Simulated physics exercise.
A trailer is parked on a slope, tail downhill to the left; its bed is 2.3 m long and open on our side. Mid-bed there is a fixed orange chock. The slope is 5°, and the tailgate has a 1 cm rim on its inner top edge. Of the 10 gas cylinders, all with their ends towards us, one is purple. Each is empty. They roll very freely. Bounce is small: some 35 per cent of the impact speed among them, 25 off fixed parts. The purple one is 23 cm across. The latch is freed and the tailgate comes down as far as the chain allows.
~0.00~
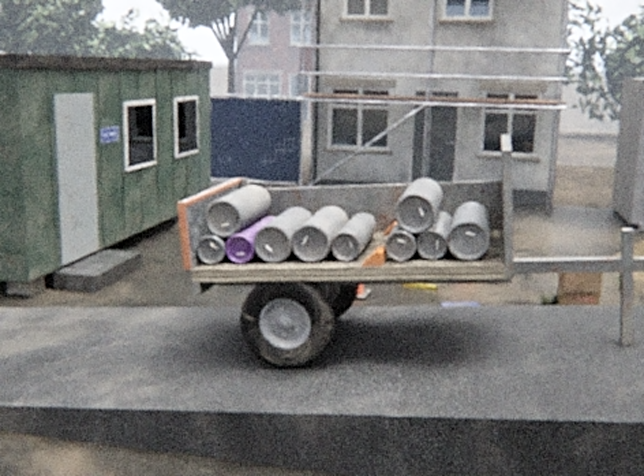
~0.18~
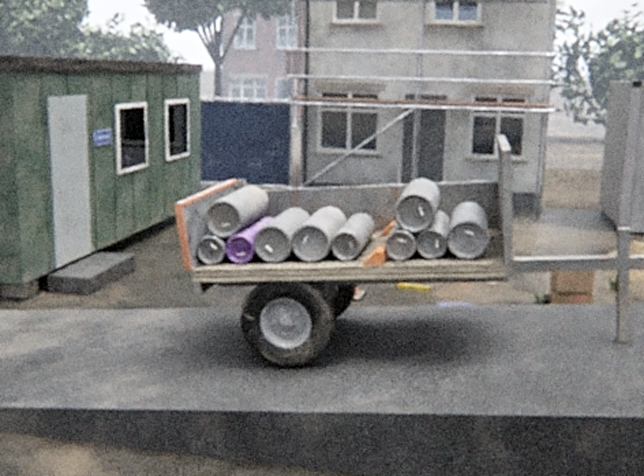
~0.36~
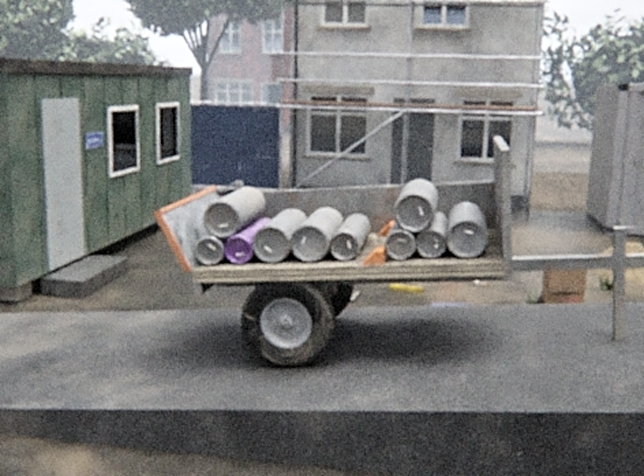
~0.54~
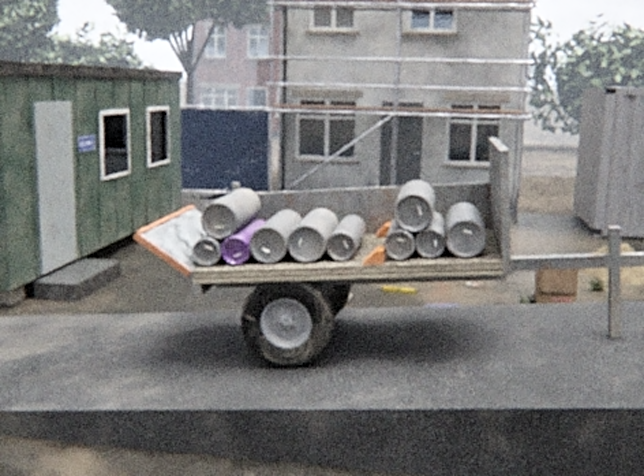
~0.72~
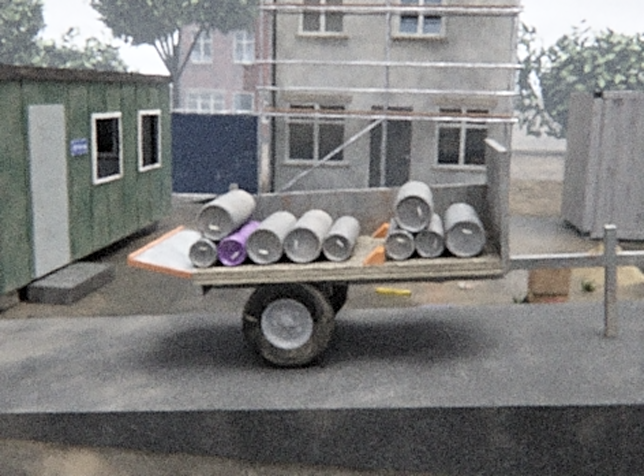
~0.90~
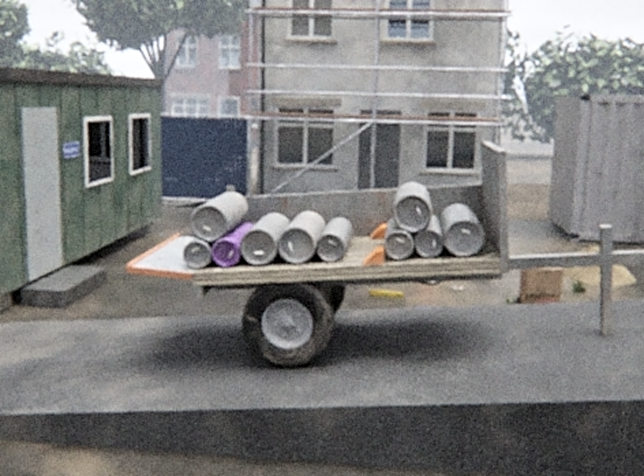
A trailer's tailgate swings down, and the grey and purple cylinders nearest it shift slightly left.
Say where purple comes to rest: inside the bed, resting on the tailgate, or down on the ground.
Purple finishes resting on the tailgate.
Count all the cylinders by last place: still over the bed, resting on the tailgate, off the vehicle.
In that order: 7, 3, 0.
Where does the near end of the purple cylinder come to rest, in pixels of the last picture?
At about (178, 252).
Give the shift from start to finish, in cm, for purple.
Moved: Purple 50.
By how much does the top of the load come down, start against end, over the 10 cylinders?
Roughly 0 cm.
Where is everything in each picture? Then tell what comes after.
In the first frame, purple (239, 250); gate 85° above level, tip at (182, 205); 8 of the 10 make up the bottom layer on the bed.
In the second frame, purple (239, 250); gate 82° above level, tip at (179, 206).
In the third frame, purple (238, 250); gate 61° above level, tip at (158, 214).
In the fourth frame, purple (235, 251); gate 33° above level, tip at (137, 236).
In the fifth frame, purple (231, 252); gate 10° above level, tip at (130, 261).
In the sixth frame, purple (225, 253); gate 4° above level, tip at (130, 269).
Then, 1.2 s in, purple is on the bed, 15 cm short of the hinge, rolling left; 0 of 10 are out.
Then, 1.6 s in, purple is on the bed, 5 cm short of the hinge, rolling left; 0 of 10 are out.
Then, 2.0 s in, purple is on the gate, 5 cm past the hinge, rolling left; 0 of 10 are out.
In the end (2.9 s), purple is on the gate, 15 cm past the hinge; 0 of 10 are out.
